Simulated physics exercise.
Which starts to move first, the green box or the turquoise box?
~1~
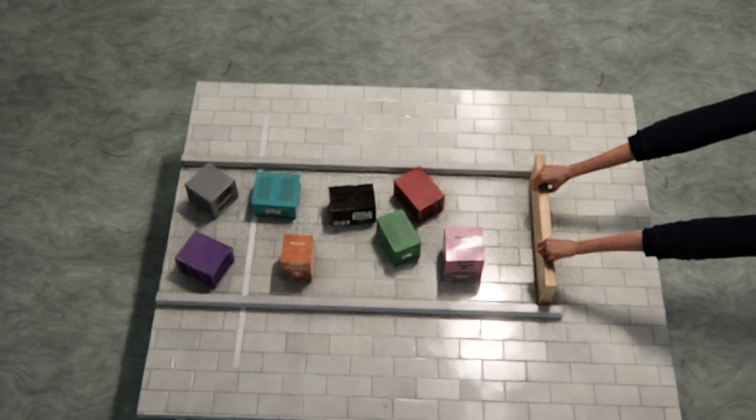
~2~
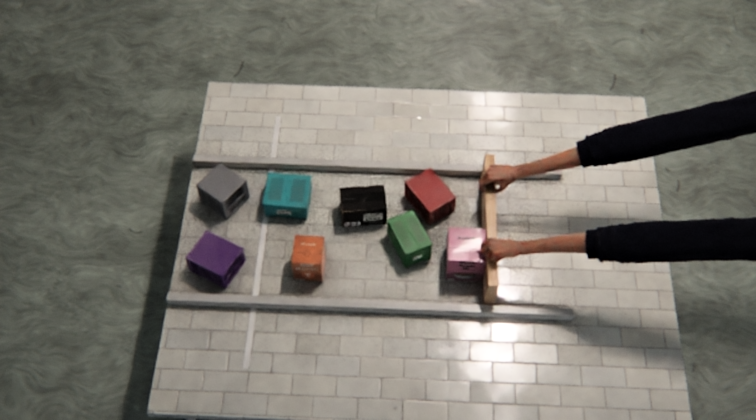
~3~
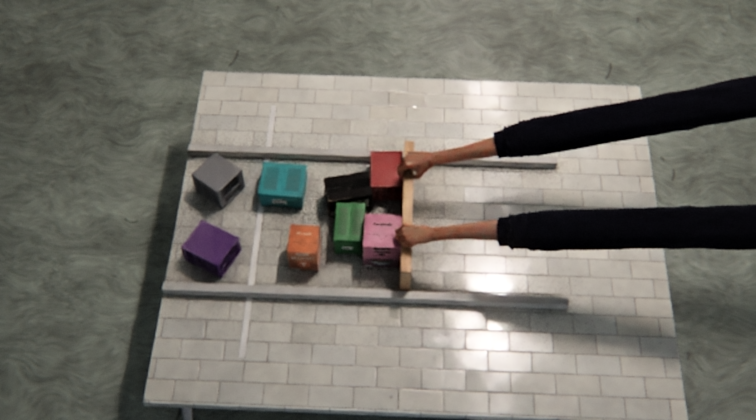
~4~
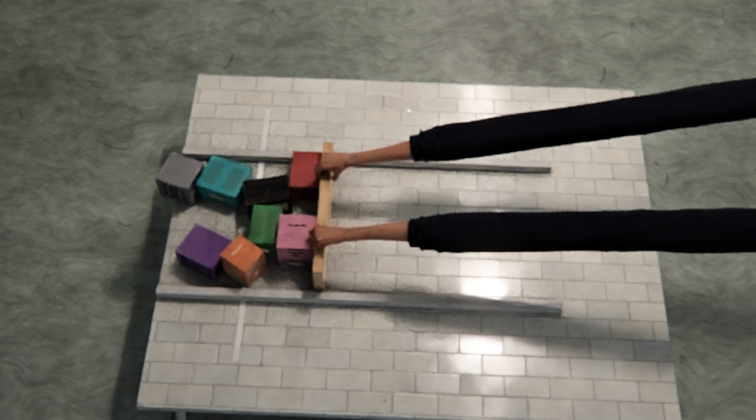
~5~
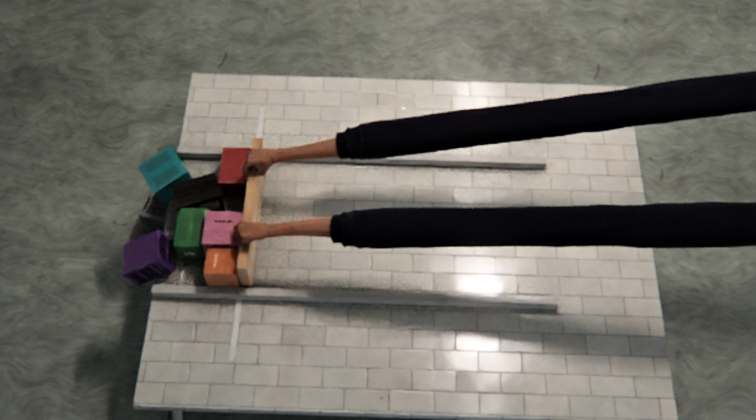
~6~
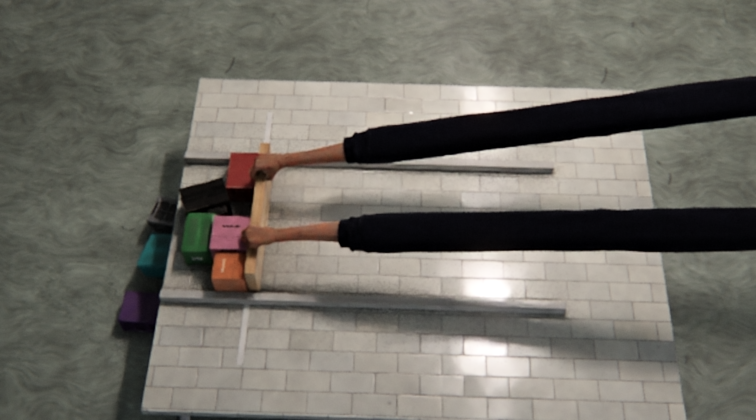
The green box starts to move first, sliding left as the plank pushes the nearer boxes along. The turquoise box only starts moving later.
